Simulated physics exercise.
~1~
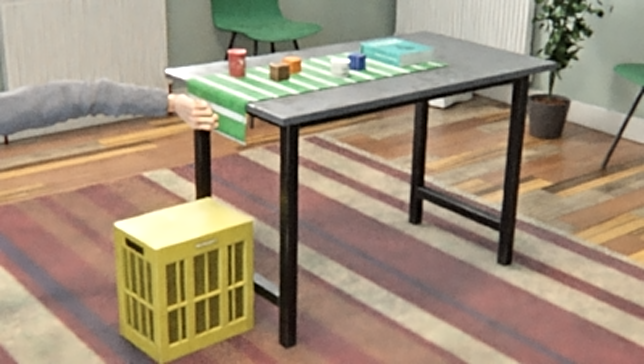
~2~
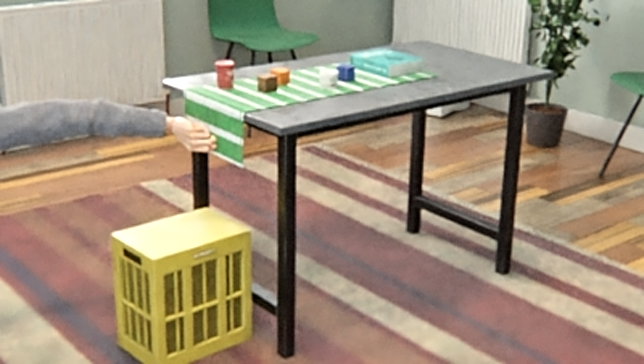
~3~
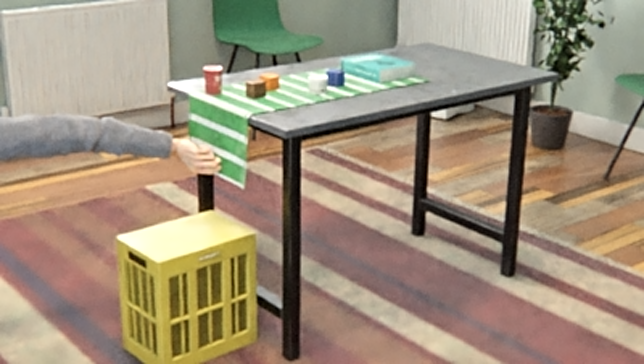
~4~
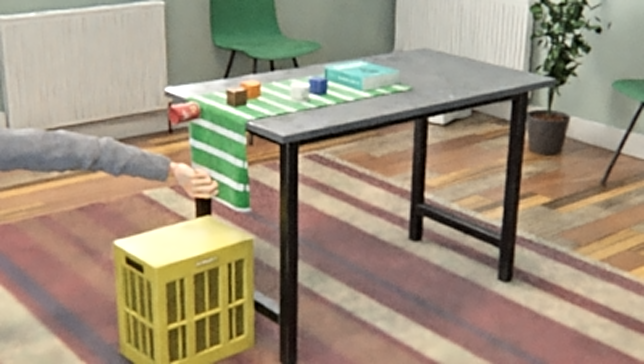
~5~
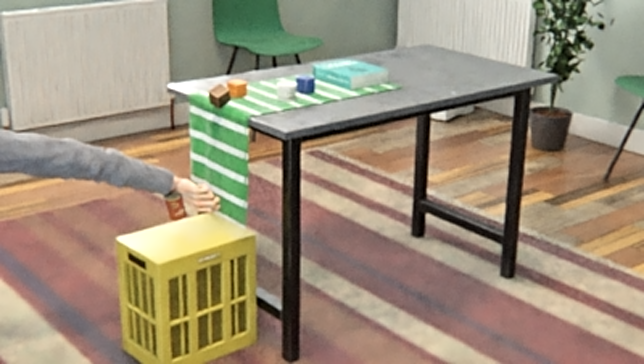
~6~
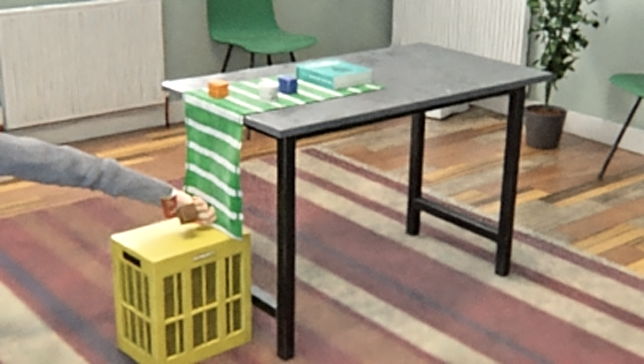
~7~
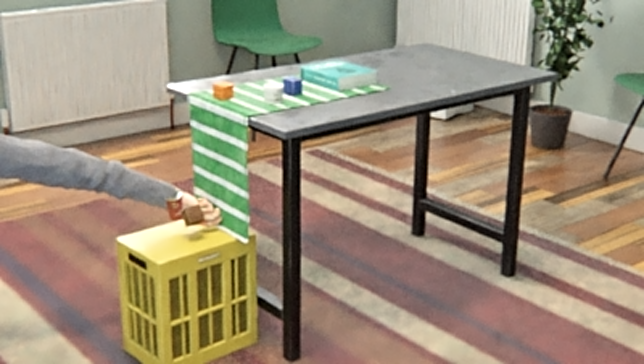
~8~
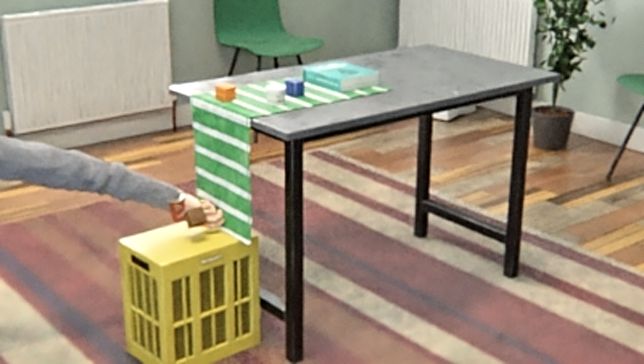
Green striped cloth being pulled down off a table end by a hand, red can then brown cube dropping, hem reaching yellow crate.
